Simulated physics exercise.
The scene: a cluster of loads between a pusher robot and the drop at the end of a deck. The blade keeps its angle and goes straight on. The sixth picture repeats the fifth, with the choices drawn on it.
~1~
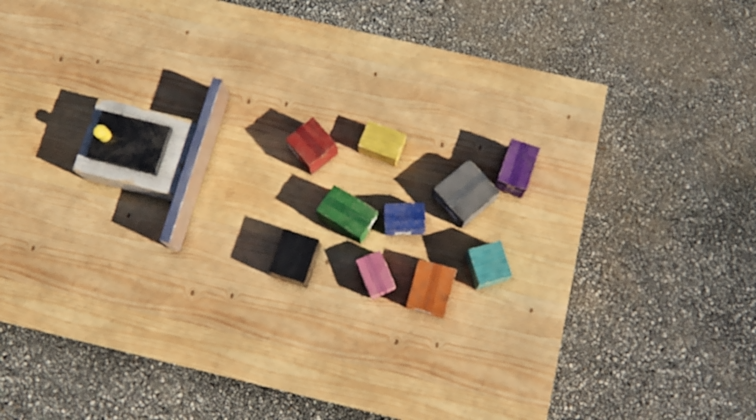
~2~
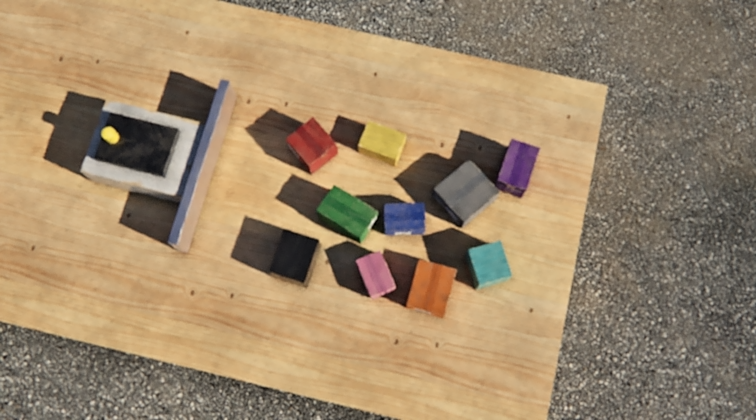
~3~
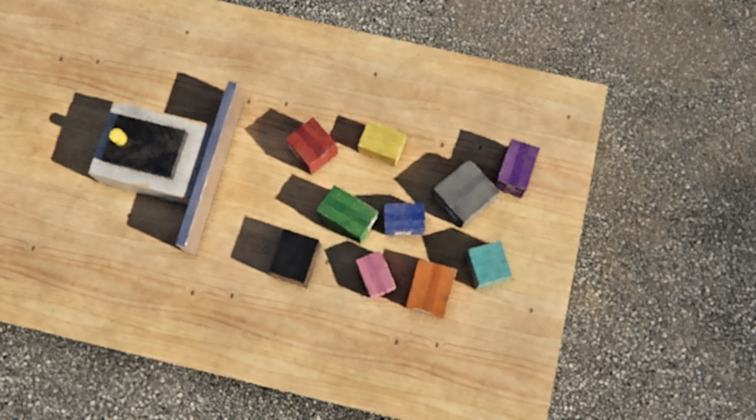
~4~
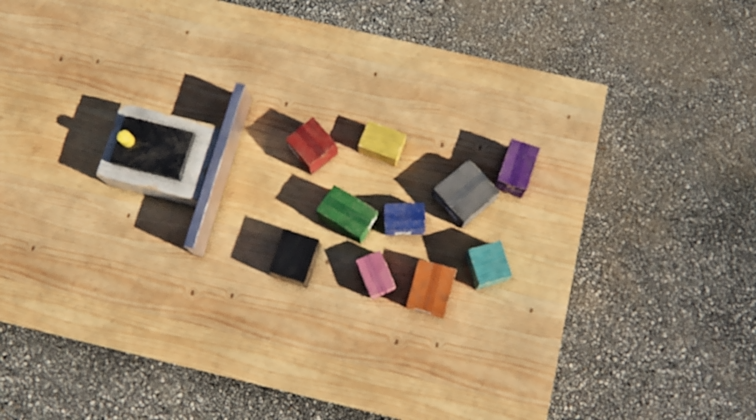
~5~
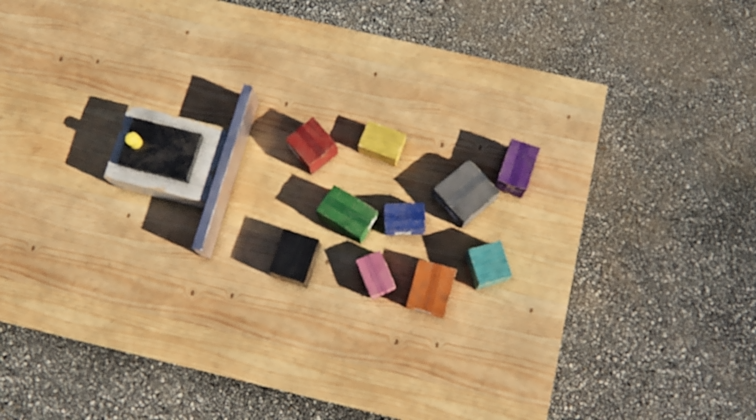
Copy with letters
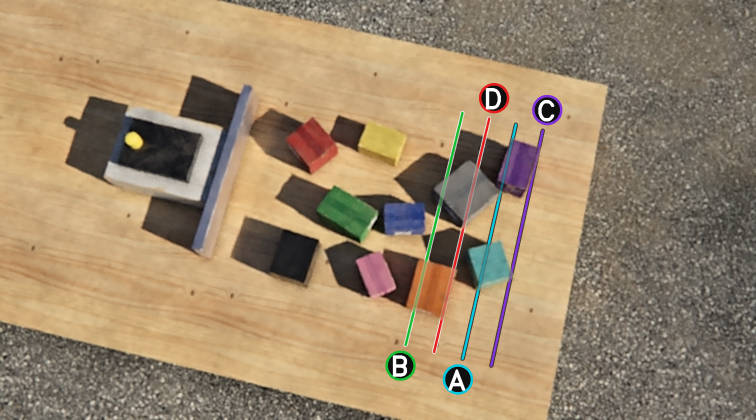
A small white and black robot with a wide blue blade in front rolled slowly a short way right across a wooden deck, toward a cluster of colorful boxes that stayed still and untouched.
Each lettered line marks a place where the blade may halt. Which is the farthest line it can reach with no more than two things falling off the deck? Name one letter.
A.
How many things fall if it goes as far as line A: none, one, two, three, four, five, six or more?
In all, one.
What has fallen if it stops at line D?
The turquoise crate goes over.
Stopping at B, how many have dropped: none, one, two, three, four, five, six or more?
By then, none.
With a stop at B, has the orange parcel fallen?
No.
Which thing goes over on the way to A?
The turquoise crate goes over.
On the marked copy, A at (490, 238); B at (435, 225); C at (518, 244); D at (463, 231).
With A. Early on, robot (261, 173); yellow crate (394, 135); black crate (326, 265).
Further on, robot (356, 195); turquoise crate (525, 276); orange parcel (485, 301).
At the end, robot (432, 213); turquoise crate over the edge; orange parcel (560, 320); one fallen.
As for the rest, B is within the limit but short; C drops four; D is within the limit but short.
